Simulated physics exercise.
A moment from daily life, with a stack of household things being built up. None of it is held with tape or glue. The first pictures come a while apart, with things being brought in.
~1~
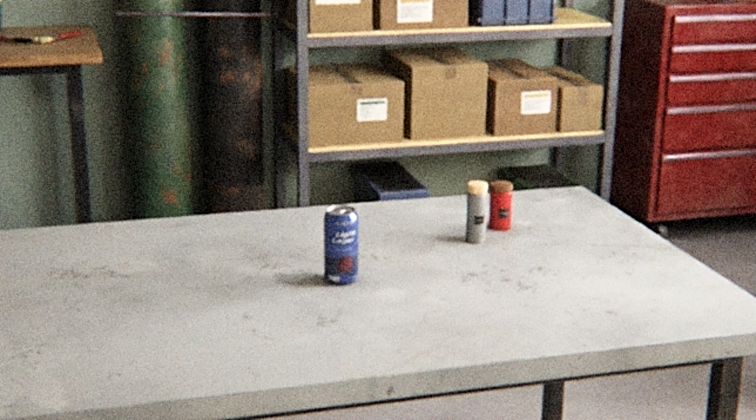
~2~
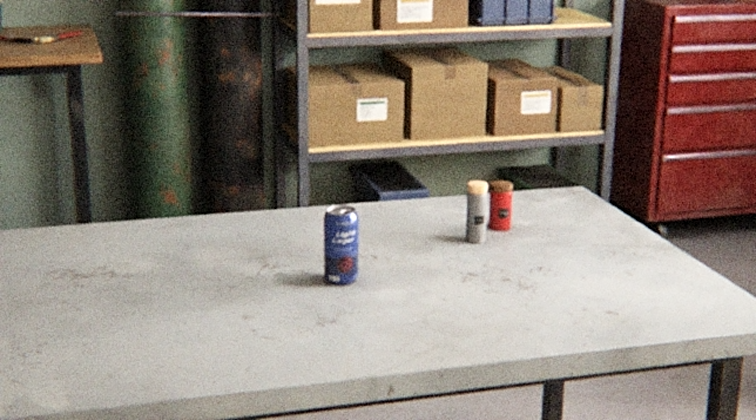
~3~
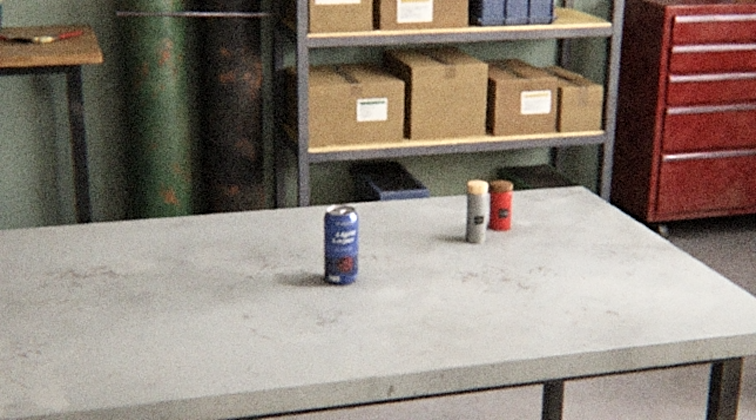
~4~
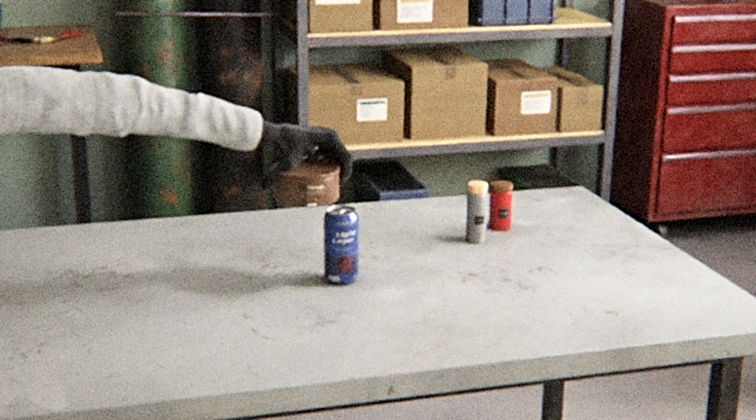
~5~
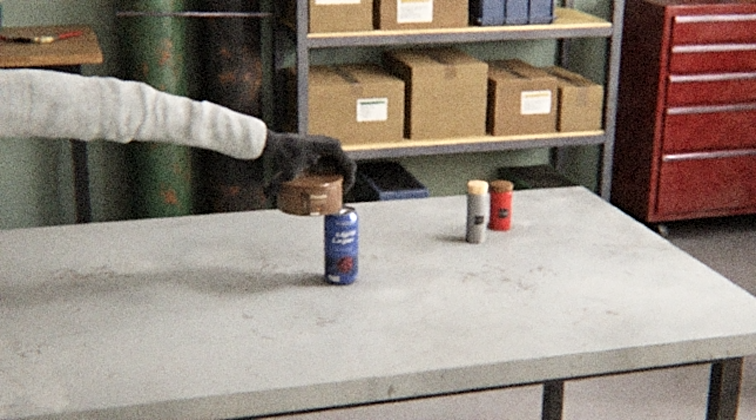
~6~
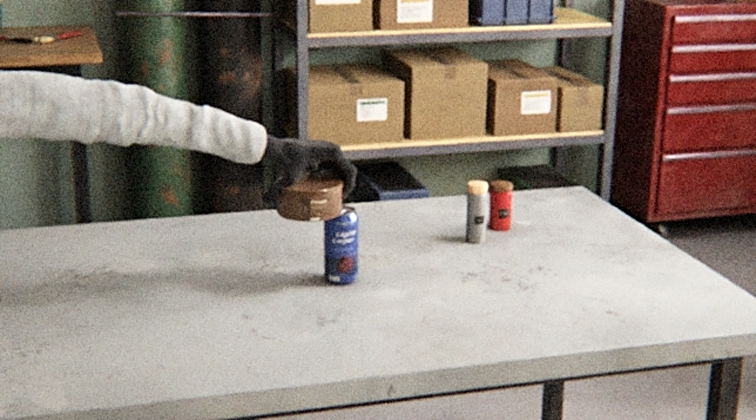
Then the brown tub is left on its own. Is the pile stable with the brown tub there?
It doesn't stay intact.
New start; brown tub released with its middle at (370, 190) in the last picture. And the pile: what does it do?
Observed: Pile falls.
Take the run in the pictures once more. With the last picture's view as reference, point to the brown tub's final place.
End spot: Near (223, 277).
Then, 0.30 s past the last view, brown tub now fallen.
Then, 0.50 s past the last view, things are still on the move.
Then, 1.30 s past the last view, nothing new.
Finally, fallen, brown tub; the other 3 still in place. Final places as the last picture's camera would see them, brown tub near (223, 277). The pile comes apart.
